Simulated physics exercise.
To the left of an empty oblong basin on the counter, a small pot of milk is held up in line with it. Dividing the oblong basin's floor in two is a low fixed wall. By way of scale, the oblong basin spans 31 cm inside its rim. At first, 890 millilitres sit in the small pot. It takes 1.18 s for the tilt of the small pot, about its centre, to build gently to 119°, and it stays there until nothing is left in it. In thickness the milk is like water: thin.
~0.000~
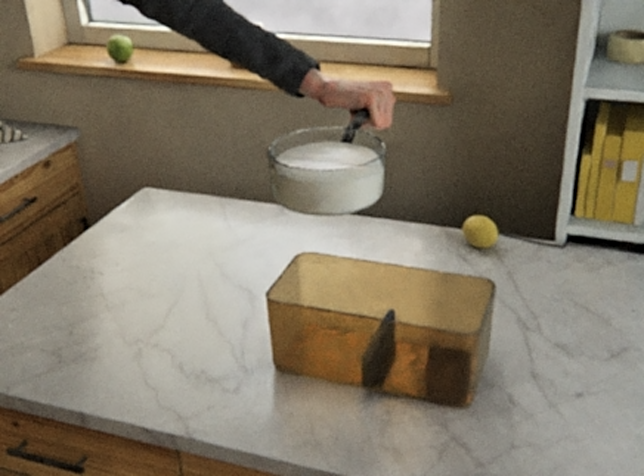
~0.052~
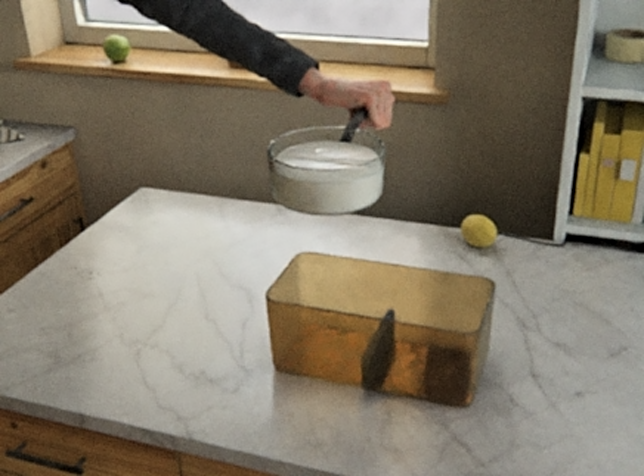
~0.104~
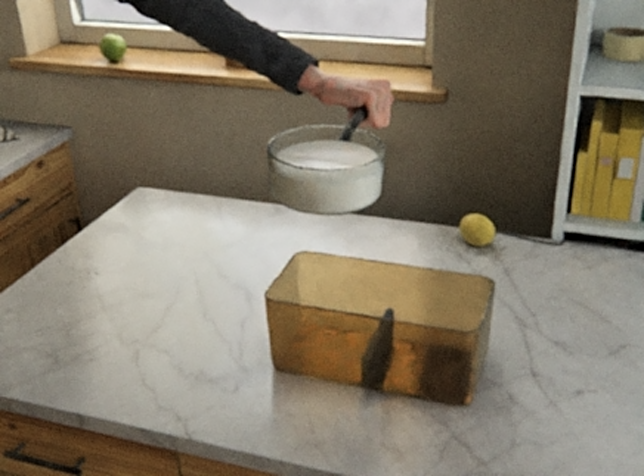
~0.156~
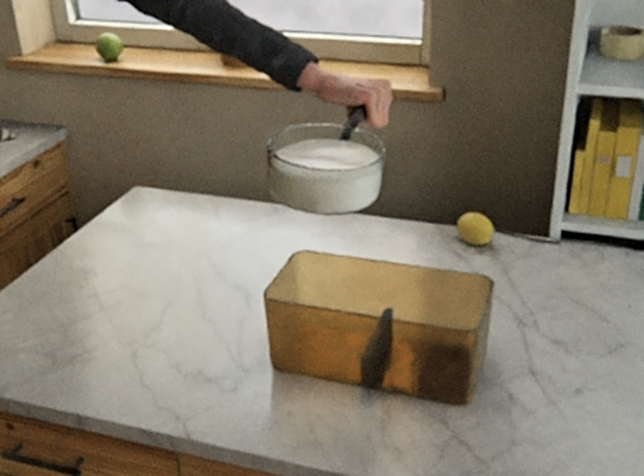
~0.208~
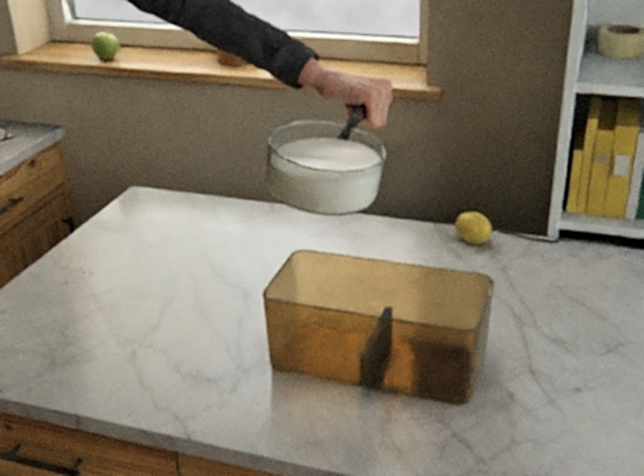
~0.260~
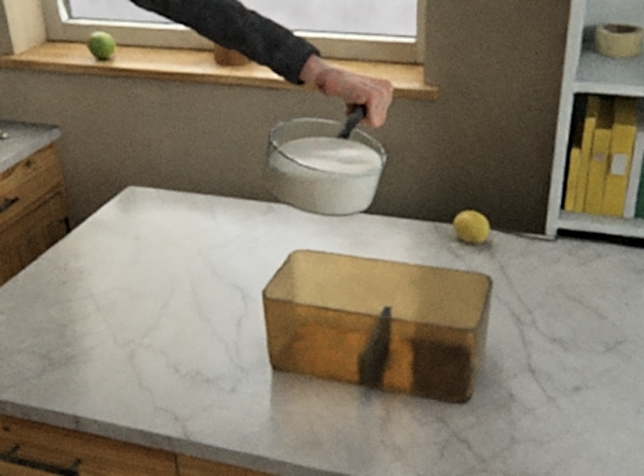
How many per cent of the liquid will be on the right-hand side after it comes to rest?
Some 85 per cent will be on the right-hand side.
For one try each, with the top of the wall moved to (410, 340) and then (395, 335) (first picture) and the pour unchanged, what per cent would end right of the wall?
The first try gives 60 percent and the second 75 percent.
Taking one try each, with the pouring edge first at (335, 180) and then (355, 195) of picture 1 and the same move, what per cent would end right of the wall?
I'd expect close to 40 per cent and then close to 65 per cent.
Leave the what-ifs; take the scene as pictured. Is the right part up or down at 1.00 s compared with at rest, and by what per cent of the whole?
Result: An increase, close to 3.
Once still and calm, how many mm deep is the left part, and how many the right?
Left about 6 mm, right about 36 mm.
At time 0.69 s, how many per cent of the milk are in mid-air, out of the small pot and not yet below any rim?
Around 44 in a hundred.
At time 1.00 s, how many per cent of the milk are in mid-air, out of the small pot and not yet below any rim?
Close to 9 in every hundred parts.
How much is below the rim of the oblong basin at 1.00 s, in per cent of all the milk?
Around 88 in a hundred.
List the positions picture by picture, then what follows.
In the first picture, it leans 0°; its right rim is at (382, 155); the milk meets the walls at (278, 155) and (381, 166); the oblong basin's rim runs from (282, 275) to (488, 308); the wall's top is at (379, 335).
In the second picture, it leans 1°; its right rim is at (382, 155); the milk meets the walls at (278, 154) and (381, 166).
In the third picture, it leans 2°; its right rim is at (382, 156); the milk meets the walls at (277, 153) and (381, 166).
In the fourth picture, it leans 5°; its right rim is at (382, 158); the milk meets the walls at (276, 152) and (380, 165).
In the fifth picture, it leans 9°; its right rim is at (382, 161); the milk meets the walls at (275, 151) and (380, 164).
In the sixth picture, it leans 14°; its right rim is at (383, 165); the milk meets the walls at (274, 150) and (382, 164).
After 0.69 s the tilt is 75° and 40 per cent is still to pour, 0 is left of the wall and 16 right of it.
After 1.00 s the tilt is 112° and 4 per cent is still to pour, 6 is left of the wall and 82 right of it.
After 1.33 s the tilt is 119° and 0 per cent is still to pour, 13 is left of the wall and 85 right of it.
After 1.68 s the tilt is 119° and 0 per cent is still to pour, 13 is left of the wall and 85 right of it.
In the end 13 per cent lies left of the wall, 85 right of it and 1 outside.
